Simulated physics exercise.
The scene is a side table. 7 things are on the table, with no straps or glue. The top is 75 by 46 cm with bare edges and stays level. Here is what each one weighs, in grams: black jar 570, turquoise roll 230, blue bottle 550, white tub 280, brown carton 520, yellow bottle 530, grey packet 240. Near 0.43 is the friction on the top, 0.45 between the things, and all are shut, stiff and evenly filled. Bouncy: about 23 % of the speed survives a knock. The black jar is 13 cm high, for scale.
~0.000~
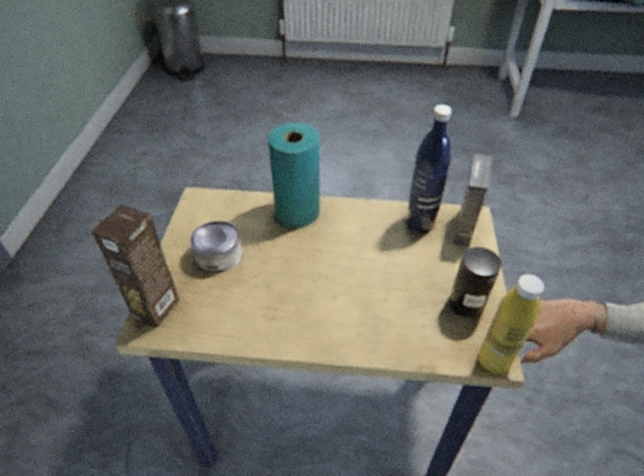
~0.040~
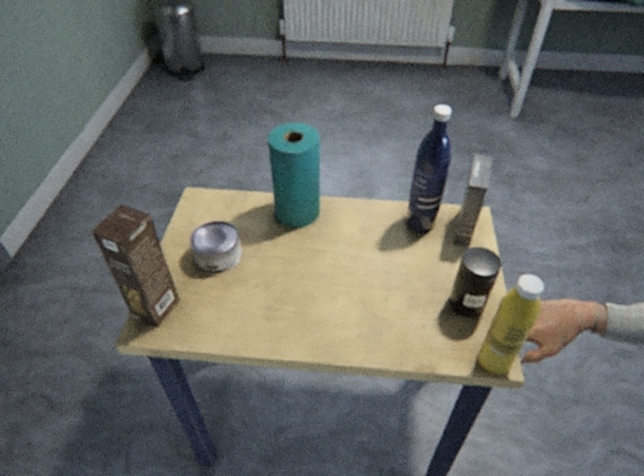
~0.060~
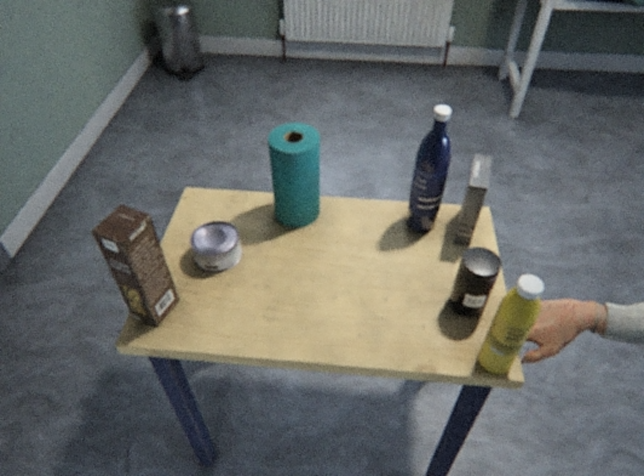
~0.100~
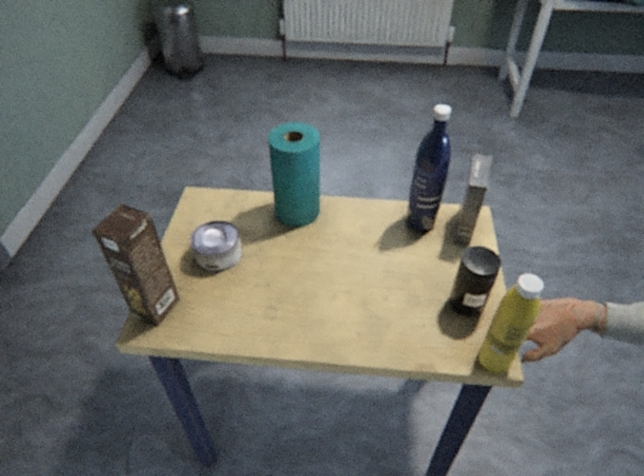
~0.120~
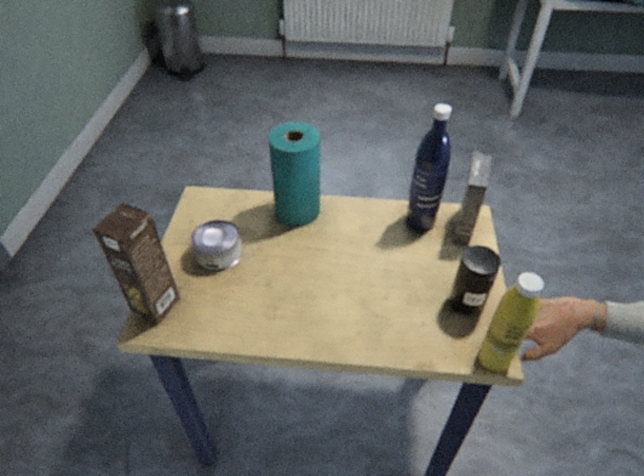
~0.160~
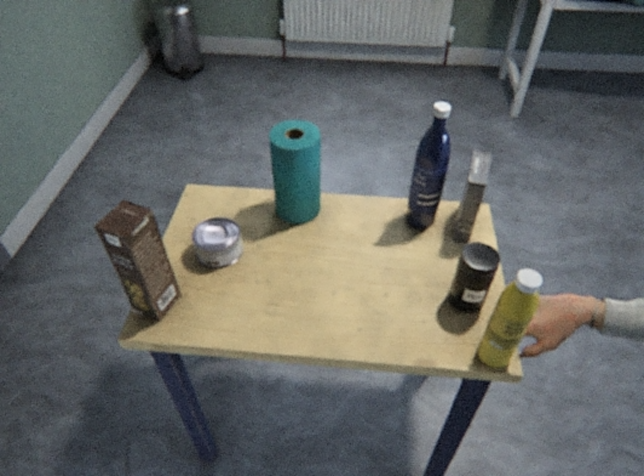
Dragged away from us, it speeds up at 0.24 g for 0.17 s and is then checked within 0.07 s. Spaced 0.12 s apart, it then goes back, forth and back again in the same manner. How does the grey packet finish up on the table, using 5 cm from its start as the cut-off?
The grey packet remains near its start.
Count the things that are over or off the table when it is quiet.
That comes to 3.
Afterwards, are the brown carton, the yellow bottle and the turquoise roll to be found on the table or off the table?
Brown carton: Goes out of bounds; yellow bottle: Goes out of bounds; turquoise roll: Stays in bounds.
By 0.86 s, table shifted 1 cm; yellow bottle now off the table; blue bottle tilted 16°; brown carton tilted 11°.
By 1.16 s, table shifted 5 cm; blue bottle on its side; brown carton tilted 12°.
By 1.56 s, blue bottle on its side; brown carton tilted 19°.
By 2.46 s, brown carton now off the table; blue bottle on its side.
When it is over (2.8 s), off the table, brown carton and yellow bottle; lying over on the table, blue bottle; the other 4 within 5 cm of the start. End places, in pixels of the last picture, grey packet near (472, 201).
